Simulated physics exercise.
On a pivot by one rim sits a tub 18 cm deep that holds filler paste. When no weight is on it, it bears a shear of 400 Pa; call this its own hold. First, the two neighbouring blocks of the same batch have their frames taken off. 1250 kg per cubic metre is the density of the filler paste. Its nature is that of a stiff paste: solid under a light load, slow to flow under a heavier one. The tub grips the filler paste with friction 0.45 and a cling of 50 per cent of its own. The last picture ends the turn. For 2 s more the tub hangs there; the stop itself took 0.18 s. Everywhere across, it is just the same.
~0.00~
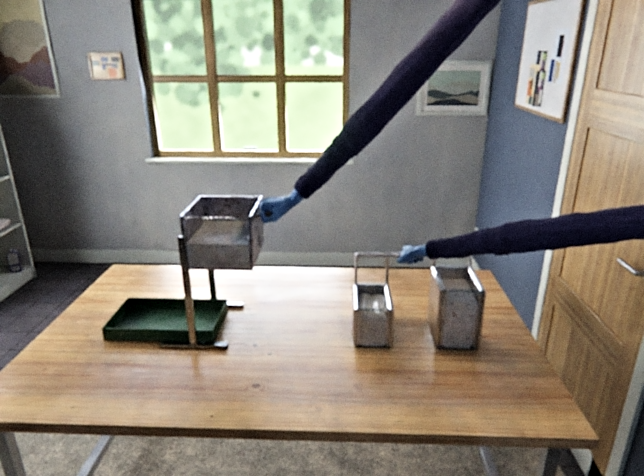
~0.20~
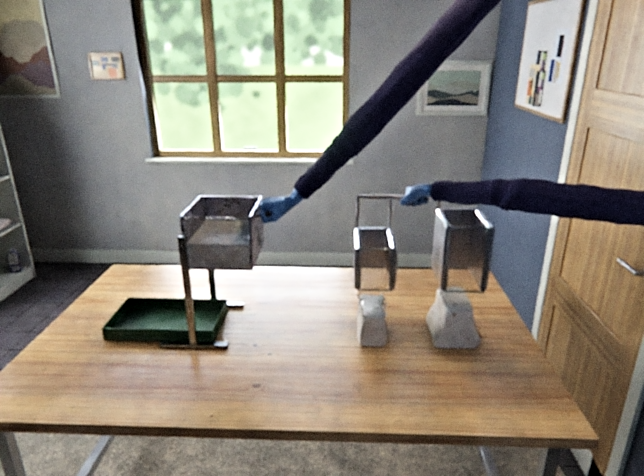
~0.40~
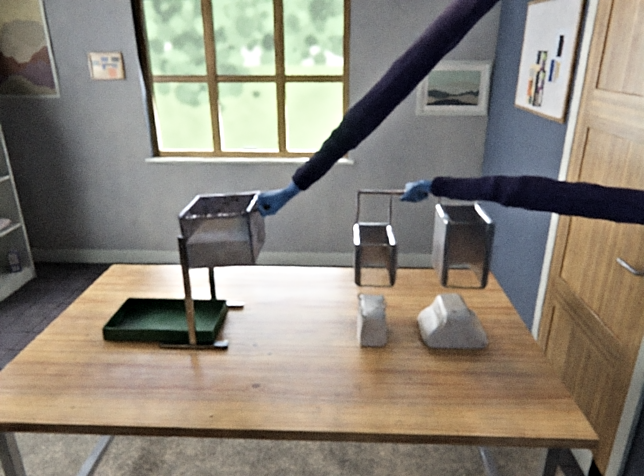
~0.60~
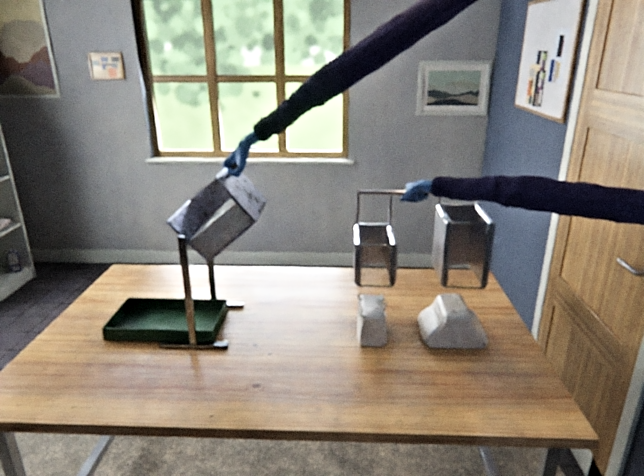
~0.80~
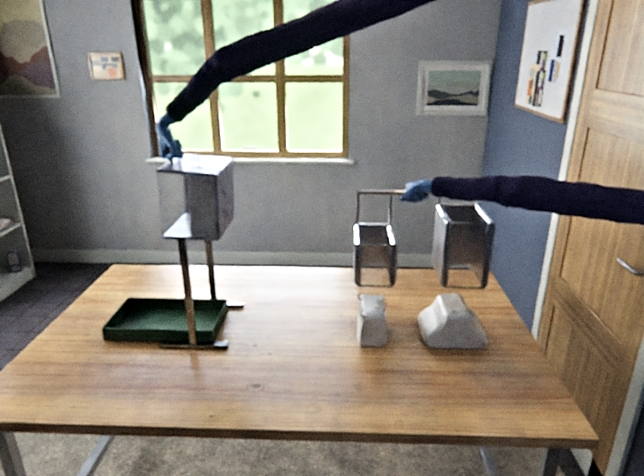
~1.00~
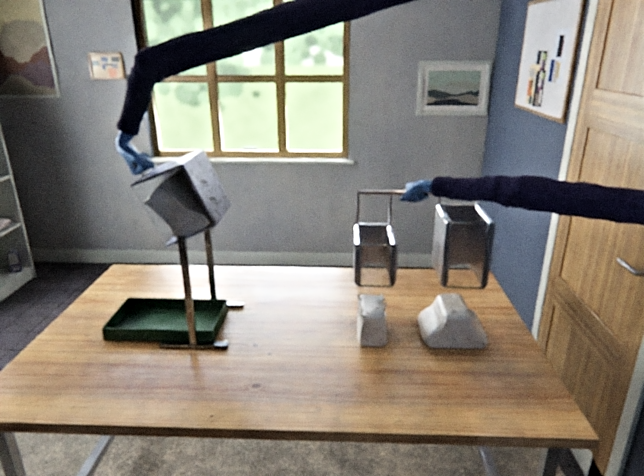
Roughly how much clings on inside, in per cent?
Roughly 0 per cent.
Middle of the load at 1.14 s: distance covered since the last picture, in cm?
It has moved around 13 centimetres.
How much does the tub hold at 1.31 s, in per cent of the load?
It's something like 0 % of the original load.
After 1.14 s, the tub is at 113 degrees and holds 39 %.
After 1.31 s, the tub is at 113 degrees and holds 0 %.
After 1.48 s, the tub is at 113 degrees and holds 0 %.
After 1.65 s, the tub is at 113 degrees and holds 0 %.
After 3.00 s, the tub is at 113 degrees and holds 0 %.
